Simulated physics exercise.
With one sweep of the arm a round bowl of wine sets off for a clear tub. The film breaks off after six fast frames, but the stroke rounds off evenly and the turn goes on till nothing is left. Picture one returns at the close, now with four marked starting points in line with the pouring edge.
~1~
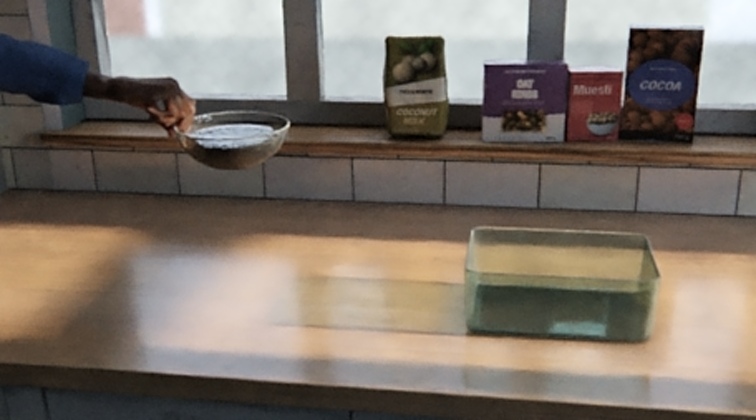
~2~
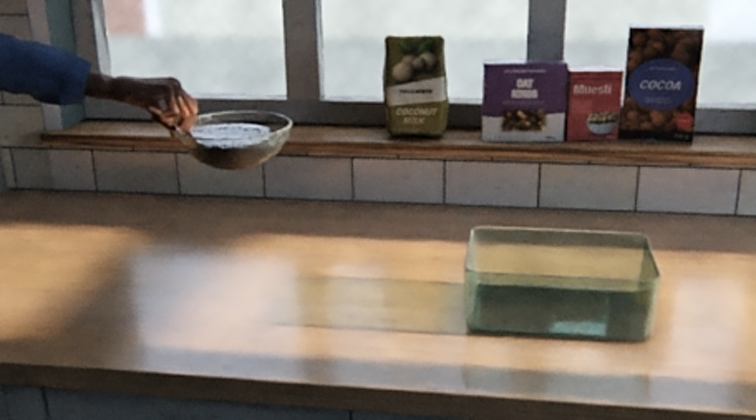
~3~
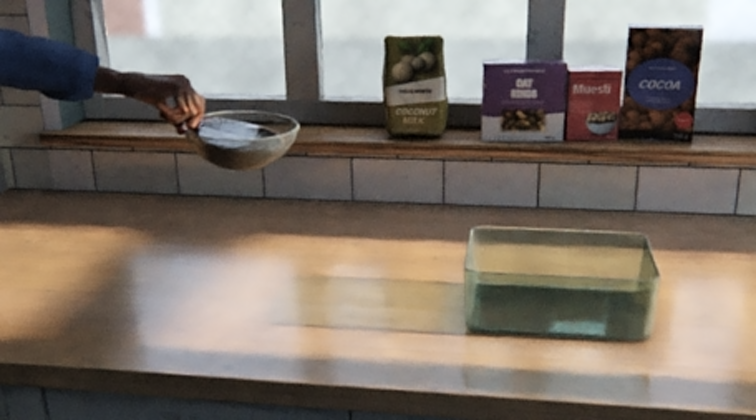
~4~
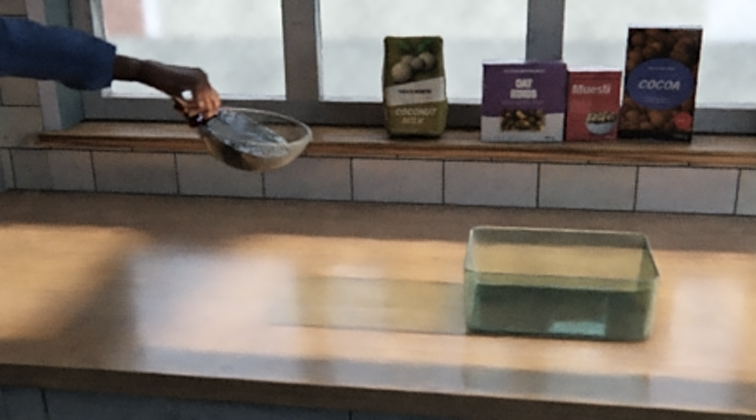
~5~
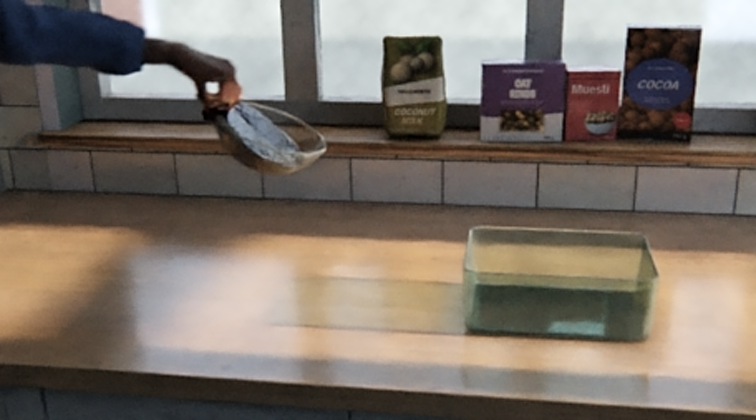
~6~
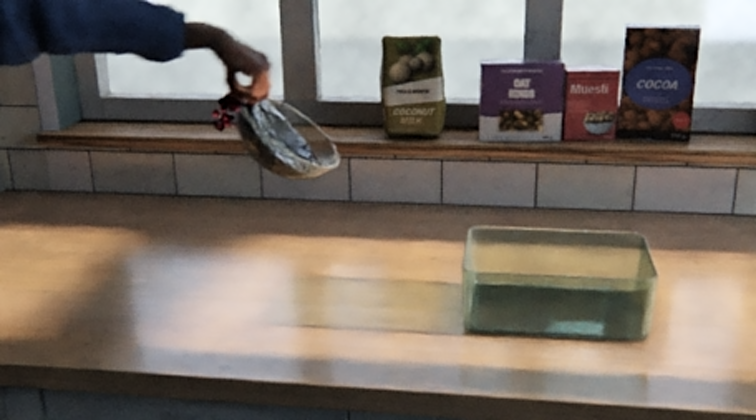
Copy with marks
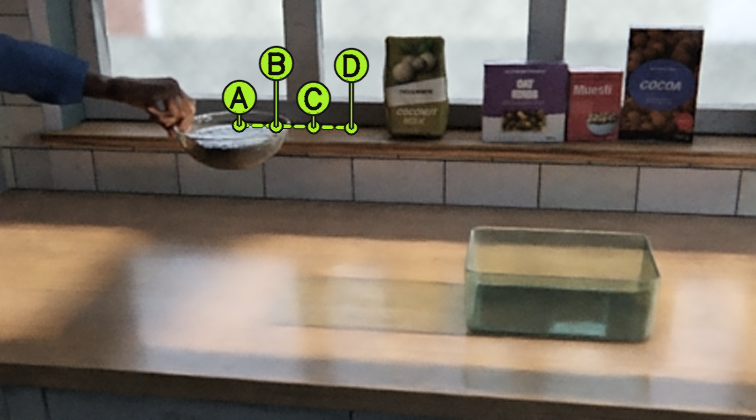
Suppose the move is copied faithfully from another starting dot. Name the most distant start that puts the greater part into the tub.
It is C.
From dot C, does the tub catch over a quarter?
Yes.
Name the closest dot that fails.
It is B.
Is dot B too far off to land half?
Yes, that goes wrong.
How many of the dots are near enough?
Two.
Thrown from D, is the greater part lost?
No, not at all.
On the marked copy, A at (239, 125); B at (276, 125); C at (313, 126); D at (351, 127).
Choosing A, about 0 % lands in the tub, 93 % falls short and 7 % goes beside or beyond.
Choosing B, about 10 % lands in the tub, 82 % falls short and 8 % goes beside or beyond.
Choosing C, about 76 % lands in the tub, 13 % falls short and 11 % goes beside or beyond.
Choosing D, about 71 % lands in the tub, 11 % falls short and 17 % goes beside or beyond.
